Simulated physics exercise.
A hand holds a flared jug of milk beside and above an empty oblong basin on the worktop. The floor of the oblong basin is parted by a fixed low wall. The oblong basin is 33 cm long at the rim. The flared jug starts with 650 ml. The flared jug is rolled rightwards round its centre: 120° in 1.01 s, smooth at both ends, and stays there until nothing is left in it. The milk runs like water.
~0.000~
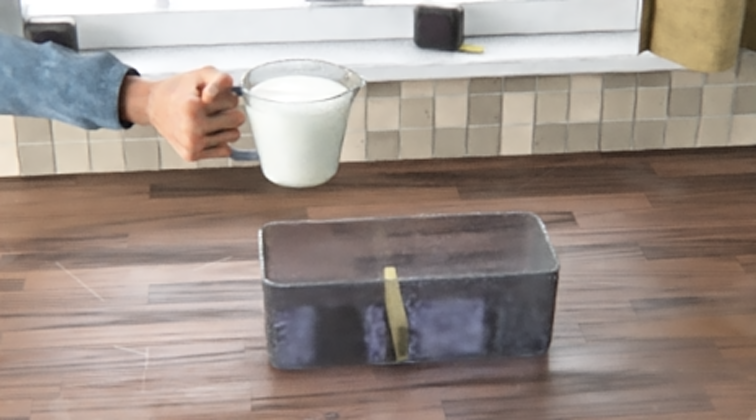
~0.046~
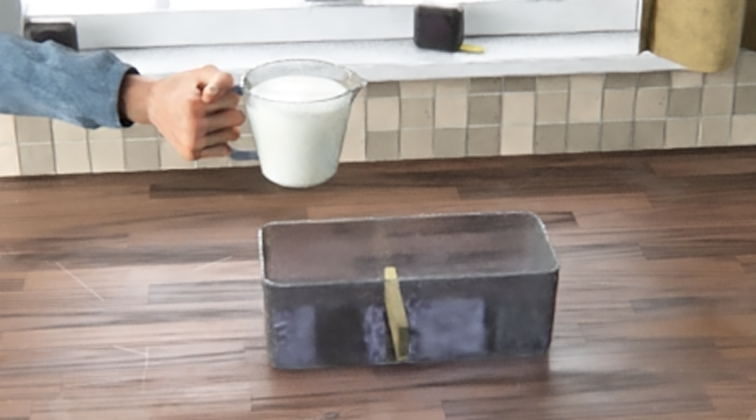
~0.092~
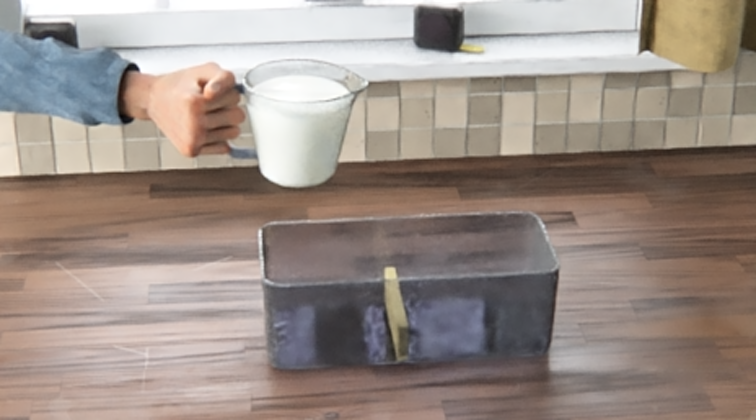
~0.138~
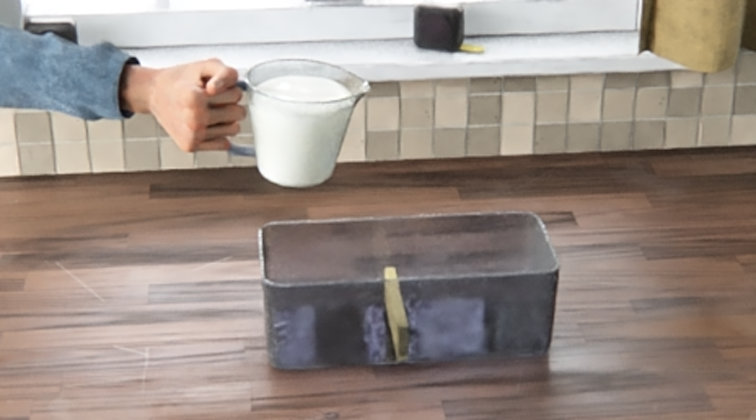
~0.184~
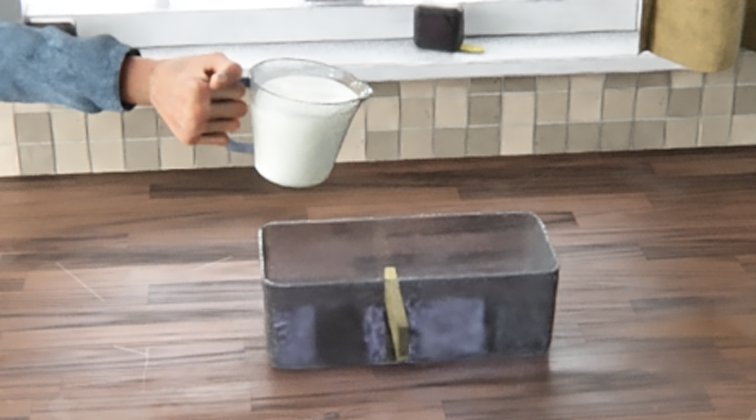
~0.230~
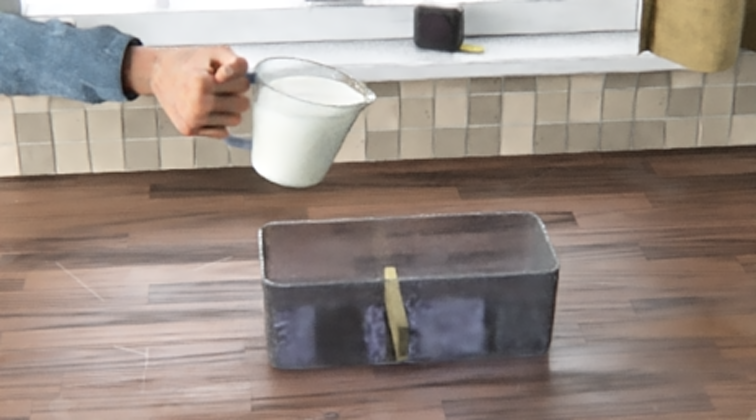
On a kitchen worktop, a hand holding a flared jug of milk above an empty oblong basin, gradually tilting it rightwards.
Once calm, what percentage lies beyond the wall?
Roughly 76 per cent is past the wall.
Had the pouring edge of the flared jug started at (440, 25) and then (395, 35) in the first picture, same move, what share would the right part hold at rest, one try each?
In turn about 85 and 90 per cent.
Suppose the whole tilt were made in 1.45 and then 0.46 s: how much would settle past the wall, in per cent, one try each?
First 85, then 45 per cent.
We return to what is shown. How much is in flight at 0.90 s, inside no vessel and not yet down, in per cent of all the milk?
Some 8 per cent.
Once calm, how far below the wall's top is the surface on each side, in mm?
Left about 38 mm, right about 24 mm.
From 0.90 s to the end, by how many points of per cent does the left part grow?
About 8 per cent.
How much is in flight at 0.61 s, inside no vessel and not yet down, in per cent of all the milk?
Some 30 per cent.
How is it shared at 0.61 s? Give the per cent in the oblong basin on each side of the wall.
Left about 0, right about 14.
After 0.61 s the tilt is 80° and 56 per cent is still to pour, 0 is left of the wall and 15 right of it.
After 0.90 s the tilt is 116° and 3 per cent is still to pour, 15 is left of the wall and 74 right of it.
After 1.19 s the tilt is 120° and 0 per cent is still to pour, 23 is left of the wall and 76 right of it.
After 1.51 s the tilt is 120° and 0 per cent is still to pour, 23 is left of the wall and 76 right of it.
In the end 23 per cent lies left of the wall, 76 right of it and 1 outside.
